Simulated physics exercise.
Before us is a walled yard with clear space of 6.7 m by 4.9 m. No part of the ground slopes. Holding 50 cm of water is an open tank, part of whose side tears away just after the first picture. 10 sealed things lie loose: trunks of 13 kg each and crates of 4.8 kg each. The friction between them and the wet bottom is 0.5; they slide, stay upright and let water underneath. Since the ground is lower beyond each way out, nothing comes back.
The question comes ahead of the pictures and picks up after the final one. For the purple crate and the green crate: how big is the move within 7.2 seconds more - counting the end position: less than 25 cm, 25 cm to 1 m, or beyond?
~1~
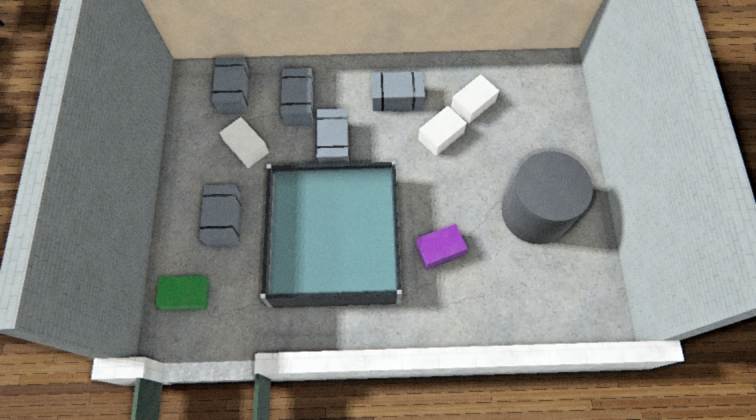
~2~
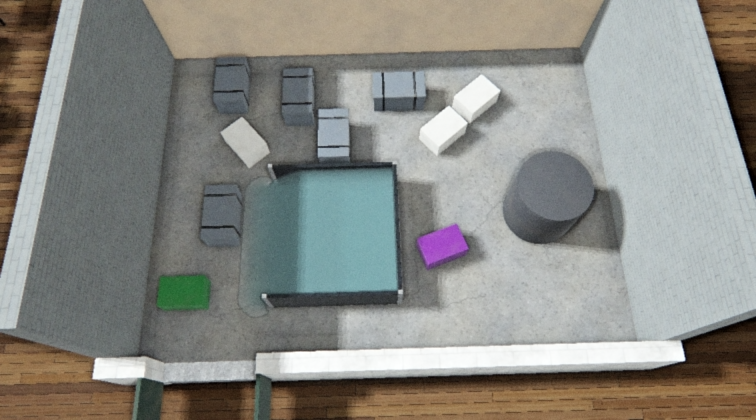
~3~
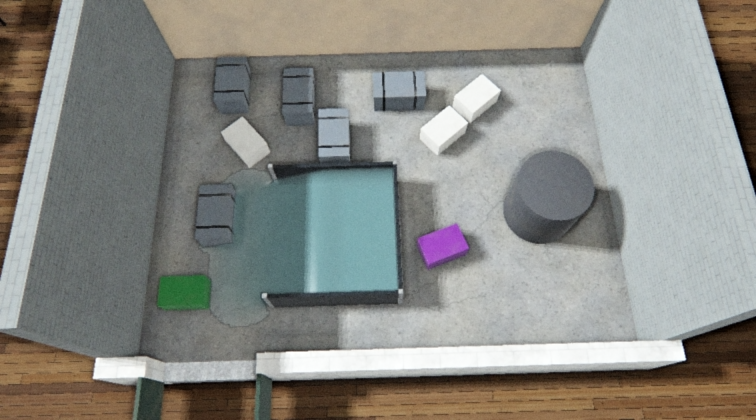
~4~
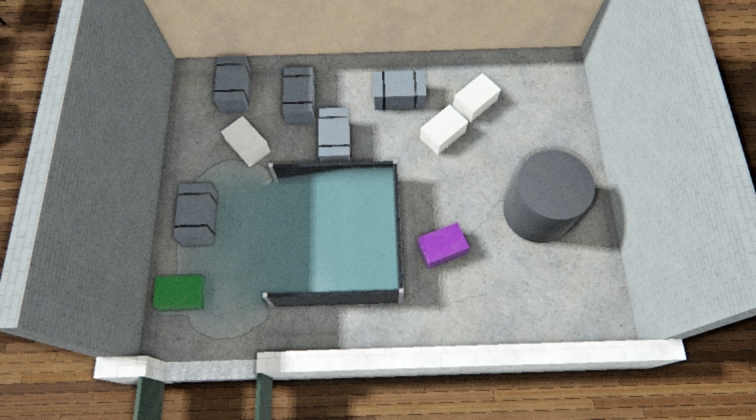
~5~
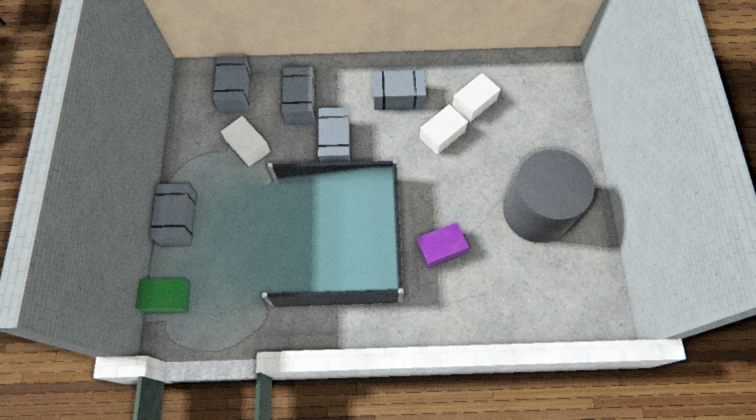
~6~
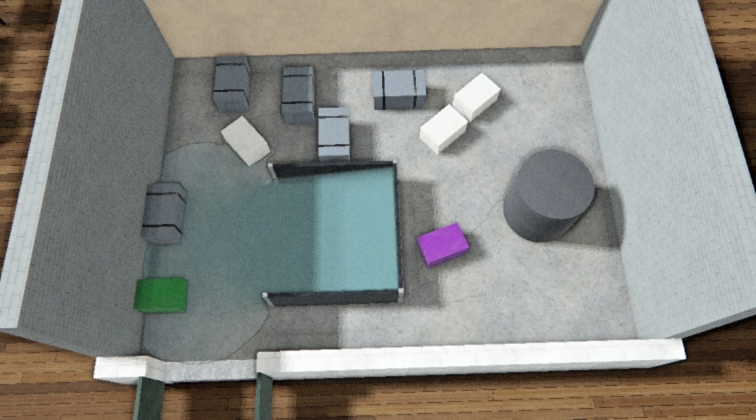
The purple crate is likely to keep to its spot; the green crate is likely to be swept off.
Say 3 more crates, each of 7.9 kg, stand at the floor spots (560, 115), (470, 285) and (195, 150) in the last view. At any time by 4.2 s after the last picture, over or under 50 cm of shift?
One by one: Below the mark, below the mark, beyond the mark.
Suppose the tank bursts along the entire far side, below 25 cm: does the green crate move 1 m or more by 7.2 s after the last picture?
I'd say the green crate gets swept off.
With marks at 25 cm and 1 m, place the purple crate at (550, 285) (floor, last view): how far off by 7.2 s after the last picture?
Outcome: It sits still.
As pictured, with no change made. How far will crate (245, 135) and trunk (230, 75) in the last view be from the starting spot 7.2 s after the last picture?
Taken in order, the shifts are 50 cm and 500 cm.
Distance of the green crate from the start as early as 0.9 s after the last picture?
Roughly 60 cm.
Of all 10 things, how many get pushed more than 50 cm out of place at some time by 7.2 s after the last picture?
The count comes to 9.
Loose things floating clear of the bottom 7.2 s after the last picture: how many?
Just then, the number is 3.
Then, 0.9 s after the last picture the purple crate is near (443, 242), 0.0 m from its start, aground; the green crate is near (149, 325), 0.6 m from its start, afloat; 0 of 10 are out; 2 afloat.
Then, 2.8 s after the last picture the purple crate is near (443, 242), 0.0 m from its start, aground; the green crate has gone out; 1 of 10 are out; 2 afloat.
Then, 4.8 s after the last picture the purple crate is near (443, 242), 0.0 m from its start, aground; the green crate has gone out; 1 of 10 are out; 5 afloat.
Then, 7.2 s after the last picture the purple crate is near (443, 242), 0.0 m from its start, aground; the green crate has gone out; 1 of 10 are out; 3 afloat.
